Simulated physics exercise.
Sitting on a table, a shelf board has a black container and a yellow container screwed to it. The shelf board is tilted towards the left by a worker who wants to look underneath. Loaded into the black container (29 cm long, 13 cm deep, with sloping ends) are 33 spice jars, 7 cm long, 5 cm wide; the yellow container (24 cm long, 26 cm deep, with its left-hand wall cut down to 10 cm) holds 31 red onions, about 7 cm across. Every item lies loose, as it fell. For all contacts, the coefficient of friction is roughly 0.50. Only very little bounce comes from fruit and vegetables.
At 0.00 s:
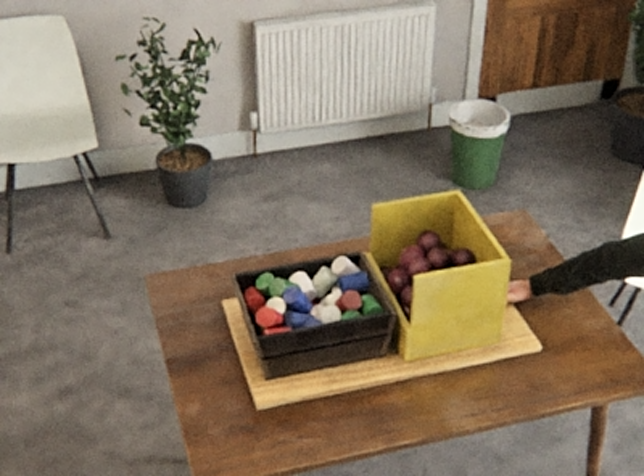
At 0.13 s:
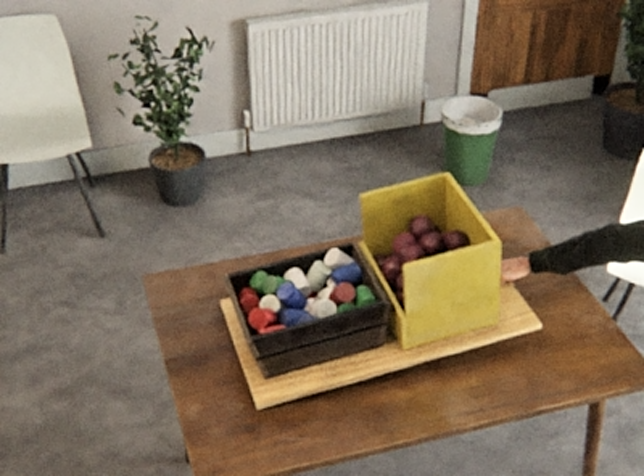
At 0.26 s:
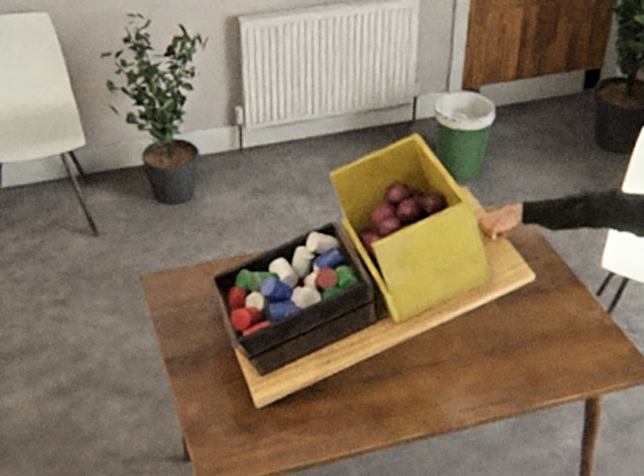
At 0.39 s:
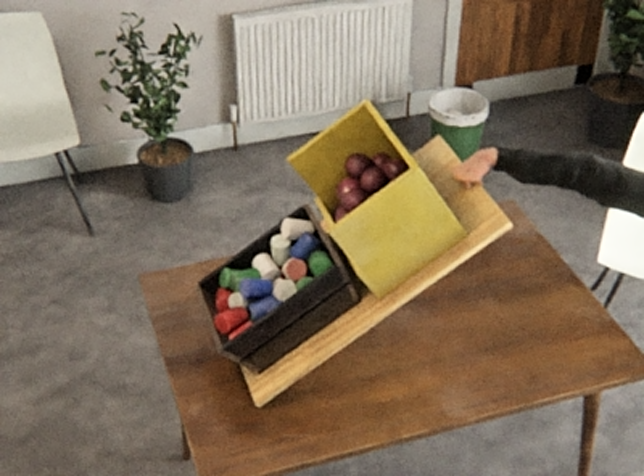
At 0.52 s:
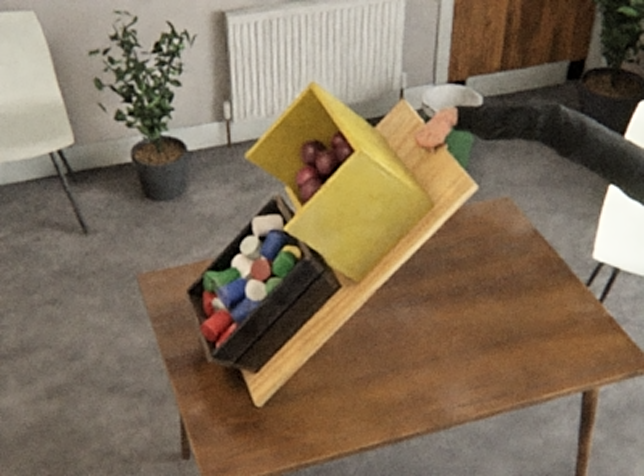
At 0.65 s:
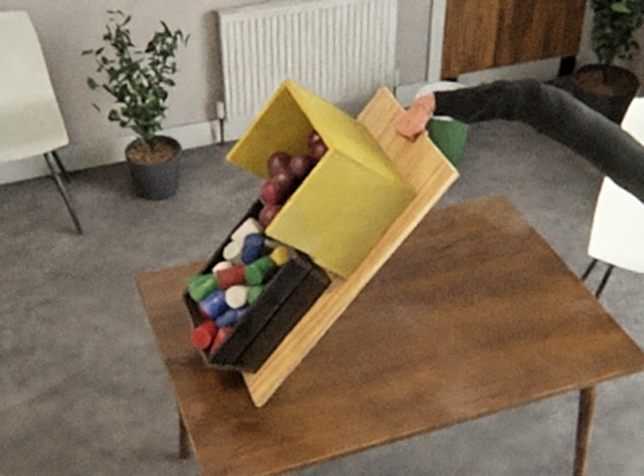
An arm in a dark sleeve reaches in from the right to a pale wooden board on a brown table, seen from above in a grey-carpeted room with a radiator, plants and white chairs. On the board, a black container of multicoloured jars sits left of a yellow container of dark red onions. The hand raises the board's right end steeply, the contents shift leftward inside their containers, and the camera drifts slightly.
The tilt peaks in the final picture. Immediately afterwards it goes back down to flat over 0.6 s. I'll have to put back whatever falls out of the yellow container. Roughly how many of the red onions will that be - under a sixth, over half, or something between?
Bet it keeps from half to five-sixths of them inside.
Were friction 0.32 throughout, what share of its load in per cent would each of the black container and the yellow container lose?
Black container 20, yellow container 40 per cent.
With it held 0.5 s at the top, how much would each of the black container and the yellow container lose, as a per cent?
That would cost black container 40 per cent of its load and yellow container 20 per cent.
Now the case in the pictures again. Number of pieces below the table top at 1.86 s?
Piece count: Some 8.
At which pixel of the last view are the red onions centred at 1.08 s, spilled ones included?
Centred roughly at (393, 274).
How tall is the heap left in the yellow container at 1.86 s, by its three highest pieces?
14 cm, more or less.
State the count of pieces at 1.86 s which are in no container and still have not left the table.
About 2 of them.
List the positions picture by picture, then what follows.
In the first frame (places track the rim corner closest to us here; the camera moves round a little), yellow container (414, 277); black container (257, 338); tipped 0°; all still inside.
The second frame shows yellow container (403, 266); black container (251, 339); tipped 5°.
The third frame shows yellow container (373, 246); black container (237, 341); tipped 18°.
The fourth frame shows yellow container (328, 232); black container (222, 348); tipped 32°.
The fifth frame shows yellow container (284, 230); black container (211, 356); tipped 45°.
The sixth frame shows yellow container (266, 233); black container (207, 361); tipped 50°; all still inside.
After 0.84 s, tilt 38°; the black container is down by 3 of 33 and the yellow container is down by 6 of 31.
After 1.08 s, tilt 10°; the black container is down by 5 of 33 and the yellow container is down by 9 of 31.
After 1.42 s, tilt 0°; the black container is down by 6 of 33 and the yellow container is down by 9 of 31.
Final count (at 1.86 s), the black container is down by 6 of 33 and the yellow container is down by 9 of 31. Asked share, 9 of 31, 29 per cent.
